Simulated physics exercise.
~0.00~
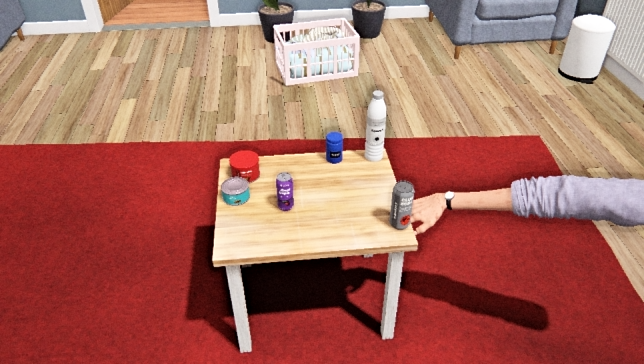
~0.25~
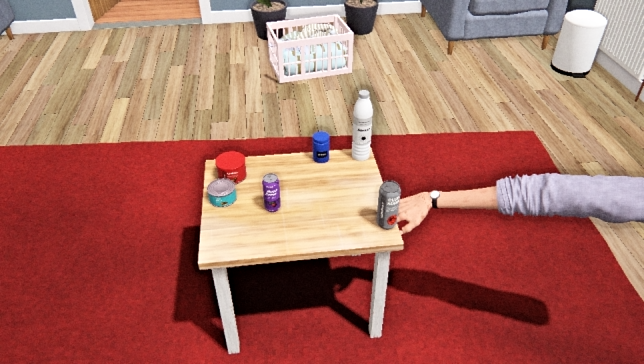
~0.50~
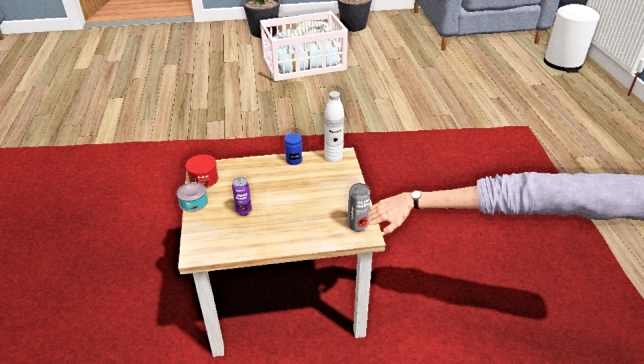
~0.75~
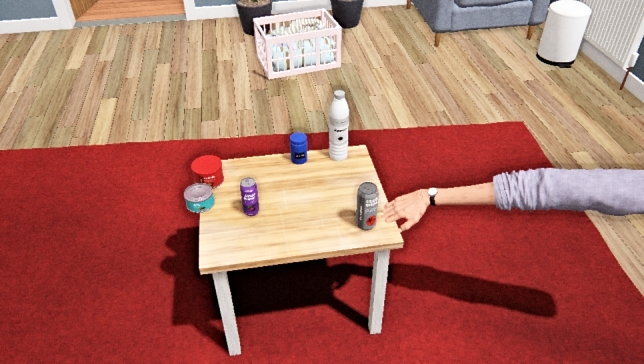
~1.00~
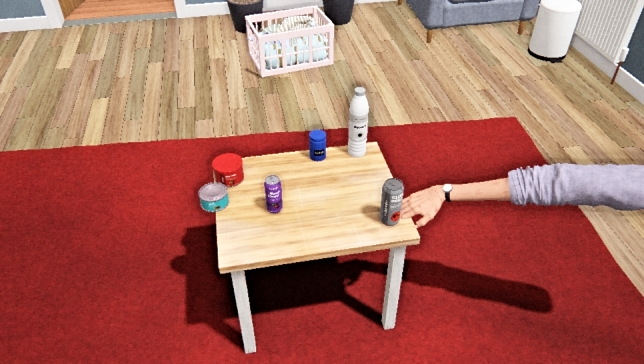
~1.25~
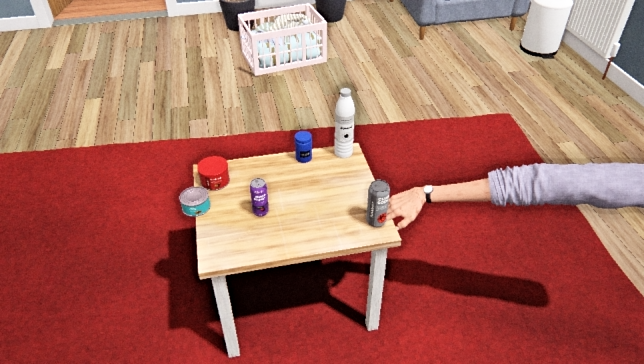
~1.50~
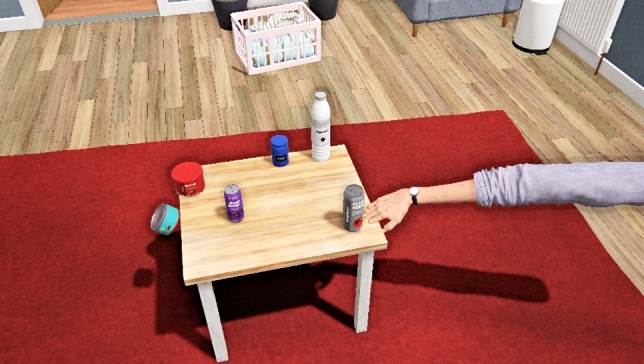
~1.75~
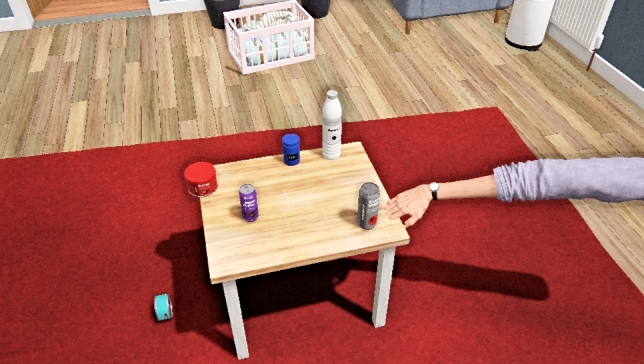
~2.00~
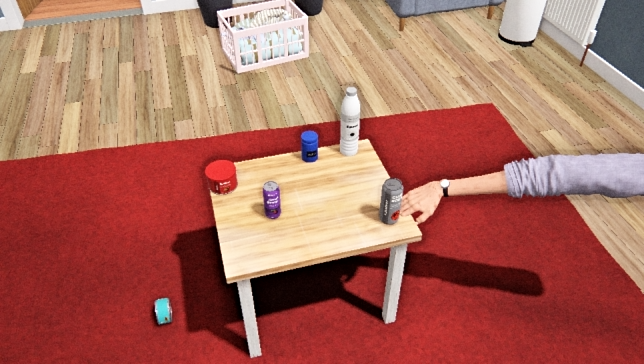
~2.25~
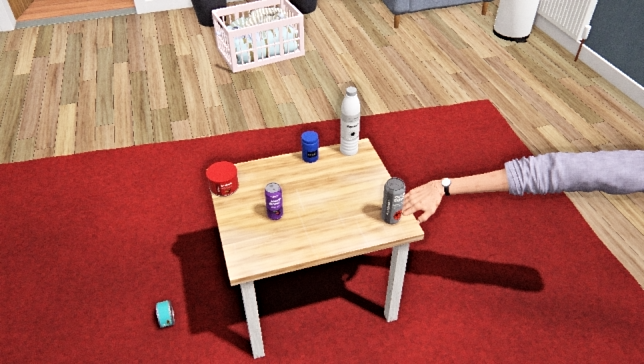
In a room with a wooden floor, a small table stands on a red rug, holding a red tub, a turquoise tub, a purple can, a grey can, a blue jar and a white bottle. A hand reaching in from the right stays by the table's right edge as the table shifts left, then back right. The turquoise tub edges over the left side while the others stay upright. As the table moves left again, the tub tips off and drops to the rug. The table returns right and comes to rest, with the other five items still on top.
